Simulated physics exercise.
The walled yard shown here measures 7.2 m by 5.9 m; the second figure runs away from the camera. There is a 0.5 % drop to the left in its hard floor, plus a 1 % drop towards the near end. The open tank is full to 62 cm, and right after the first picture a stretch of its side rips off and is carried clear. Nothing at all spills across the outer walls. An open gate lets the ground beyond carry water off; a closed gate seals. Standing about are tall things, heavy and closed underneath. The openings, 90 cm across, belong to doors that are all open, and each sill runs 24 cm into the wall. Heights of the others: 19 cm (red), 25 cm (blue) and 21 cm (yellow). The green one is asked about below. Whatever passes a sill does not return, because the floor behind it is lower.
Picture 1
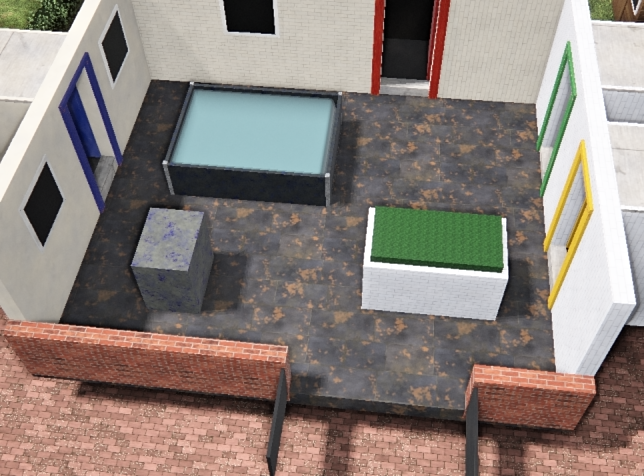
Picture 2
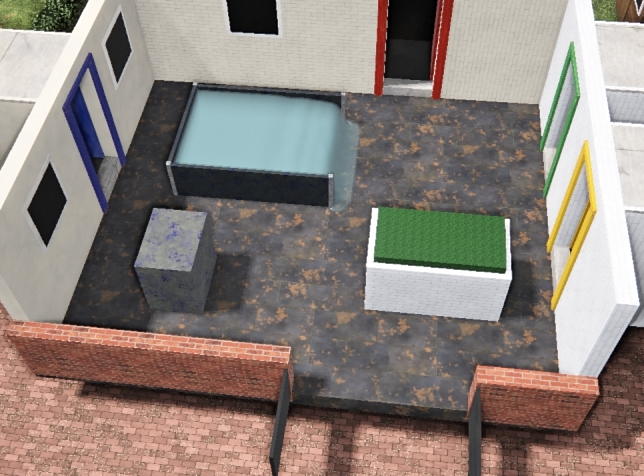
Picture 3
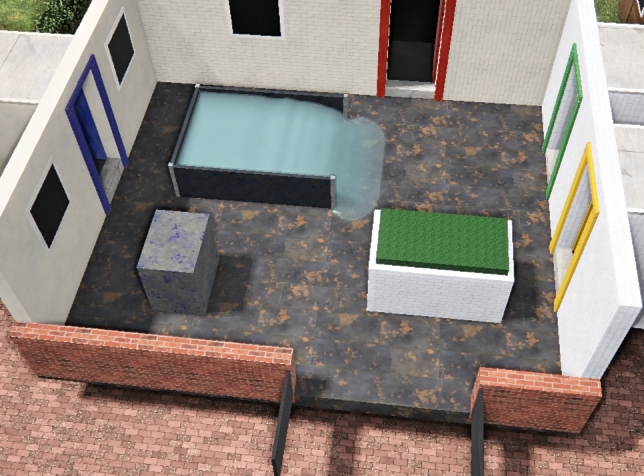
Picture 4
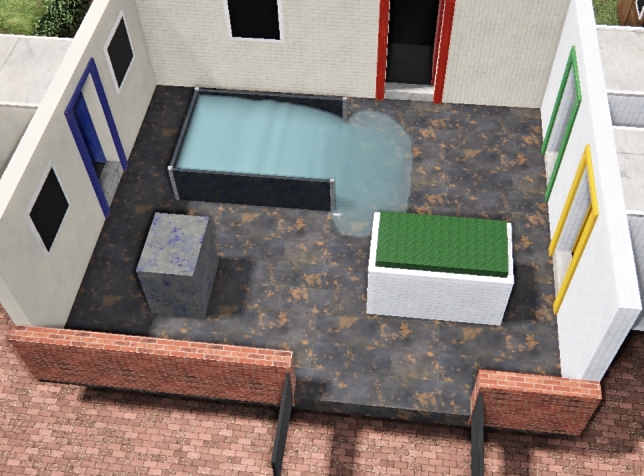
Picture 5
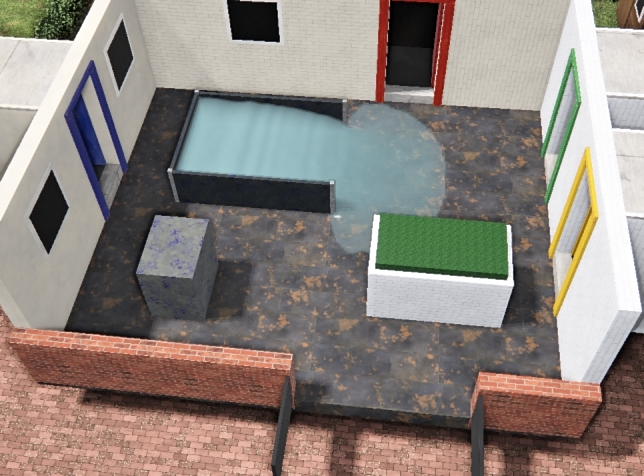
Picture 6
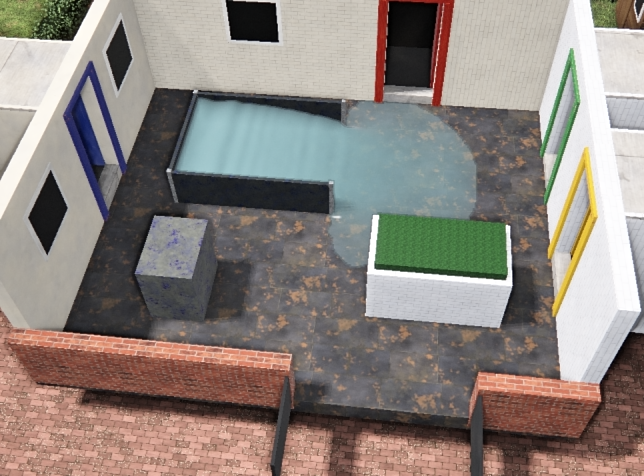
The video shows a walled yard with a tank of still water, a grey block and a green-topped white block; the tank's right side opens, and water pours out, spreading across the dark floor toward the right in a widening sheet.
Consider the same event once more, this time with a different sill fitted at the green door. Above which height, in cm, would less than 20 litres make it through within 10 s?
Above roughly 25 cm.
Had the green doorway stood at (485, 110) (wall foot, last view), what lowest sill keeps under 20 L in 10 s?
Close to 22 cm at the least.
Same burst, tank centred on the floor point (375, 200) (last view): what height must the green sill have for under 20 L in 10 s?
Then roughly 31 cm.
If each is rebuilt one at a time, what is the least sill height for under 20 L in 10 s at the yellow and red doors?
About 22 cm at yellow and about 9.0 cm at red.
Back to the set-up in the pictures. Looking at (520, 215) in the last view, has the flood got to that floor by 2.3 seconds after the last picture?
At that moment it's submerged.
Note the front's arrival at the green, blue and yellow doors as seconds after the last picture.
Green 0.3 s, blue 7.0 s, yellow 0.8 s.
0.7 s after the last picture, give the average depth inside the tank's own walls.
Around 38 cm on average.
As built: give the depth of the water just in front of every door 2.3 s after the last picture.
Lab note, cm: Red 10; green 30; blue 0; yellow 25.
Then, 0.7 s after the last picture water covers 35 % of the floor, deepest (28 cm) near (340, 192); 23 cm at the green door, 12 litres in over its 13 cm sill.
Then, 2.3 s after the last picture water covers 40 % of the floor, deepest (31 cm) near (525, 189); 30 cm at the green door, 145 litres in over its 13 cm sill.
Then, 9.3 s after the last picture water covers 95 % of the floor, deepest (12 cm) near (53, 361); 6 cm at the green door, 240 litres in over its 13 cm sill.
At the green door as built, the water peaked near 30 cm, 2.1 s after the last picture.
Run again over the same 10 s with other heights there, 48 litres in over 22.5 cm, 1 litre over 30 cm. The limit of 20 litres is kept from about 25 cm up.
